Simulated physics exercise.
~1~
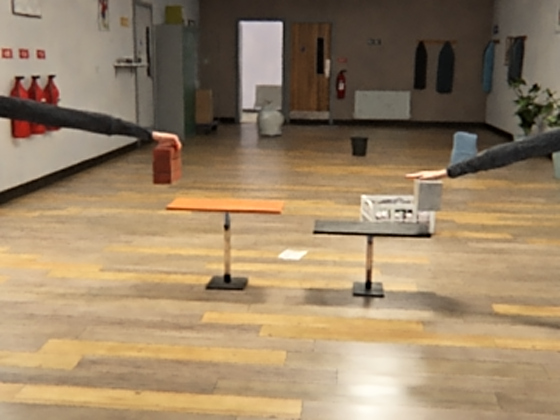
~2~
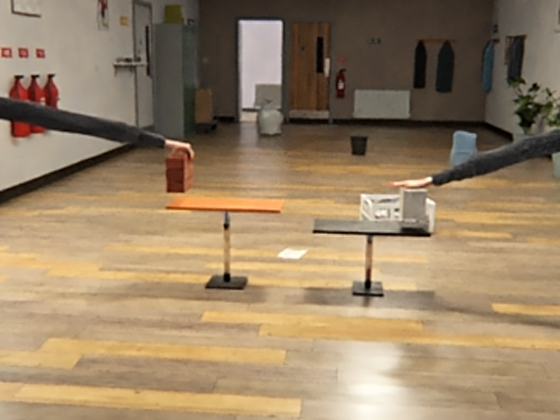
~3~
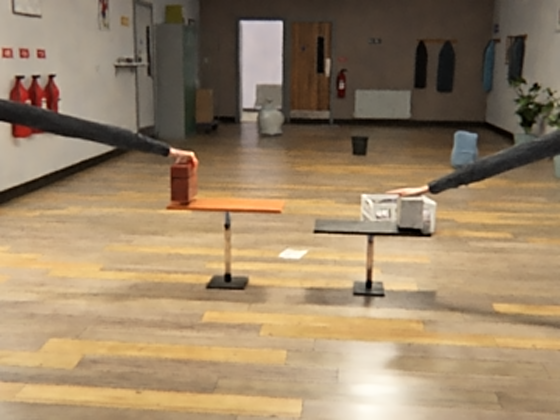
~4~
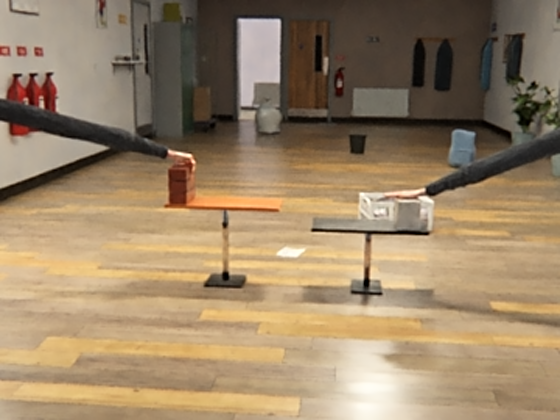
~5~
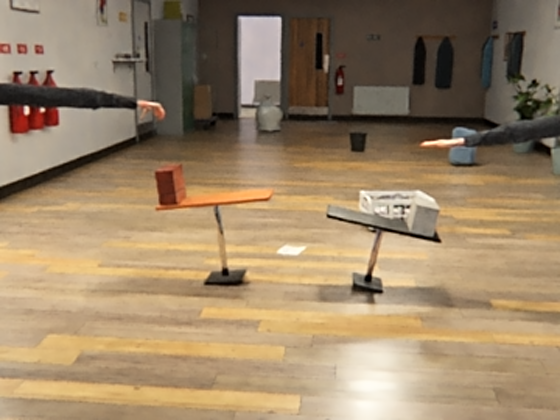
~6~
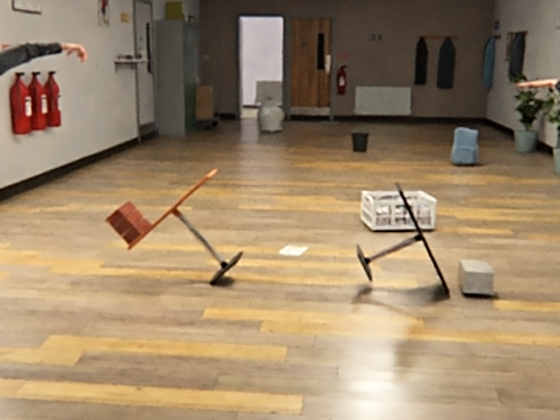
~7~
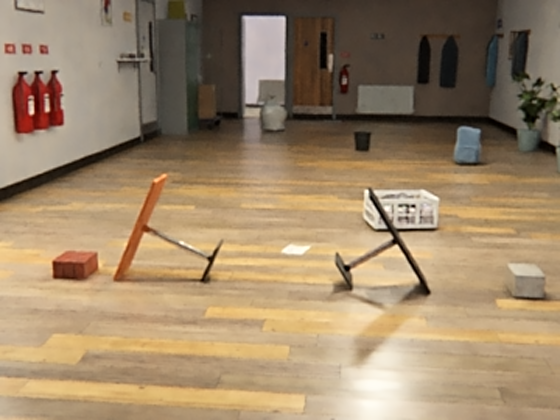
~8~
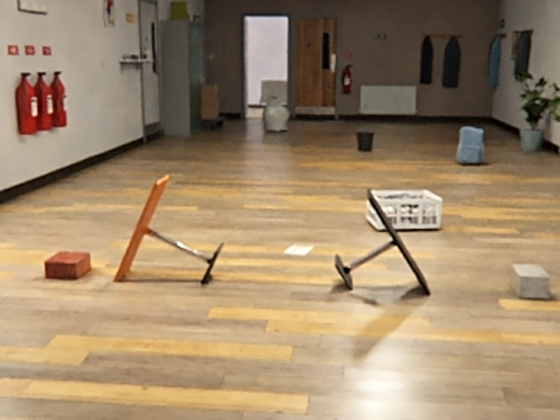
In a long room with a wooden floor, seen from the front by a slightly swaying camera, an orange side table stands on the left and a black stand on the right, with red extinguishers on the left wall and a white crate behind the stand. Two arms reach in from either side, lowering red bricks onto the orange table's left end and a grey slab onto the black stand's right end. The hands let go and draw back, and both tops tilt outward. The bricks and slab drop to the floor as both pieces tip over, ending propped at steep angles with their loads lying beyond them.
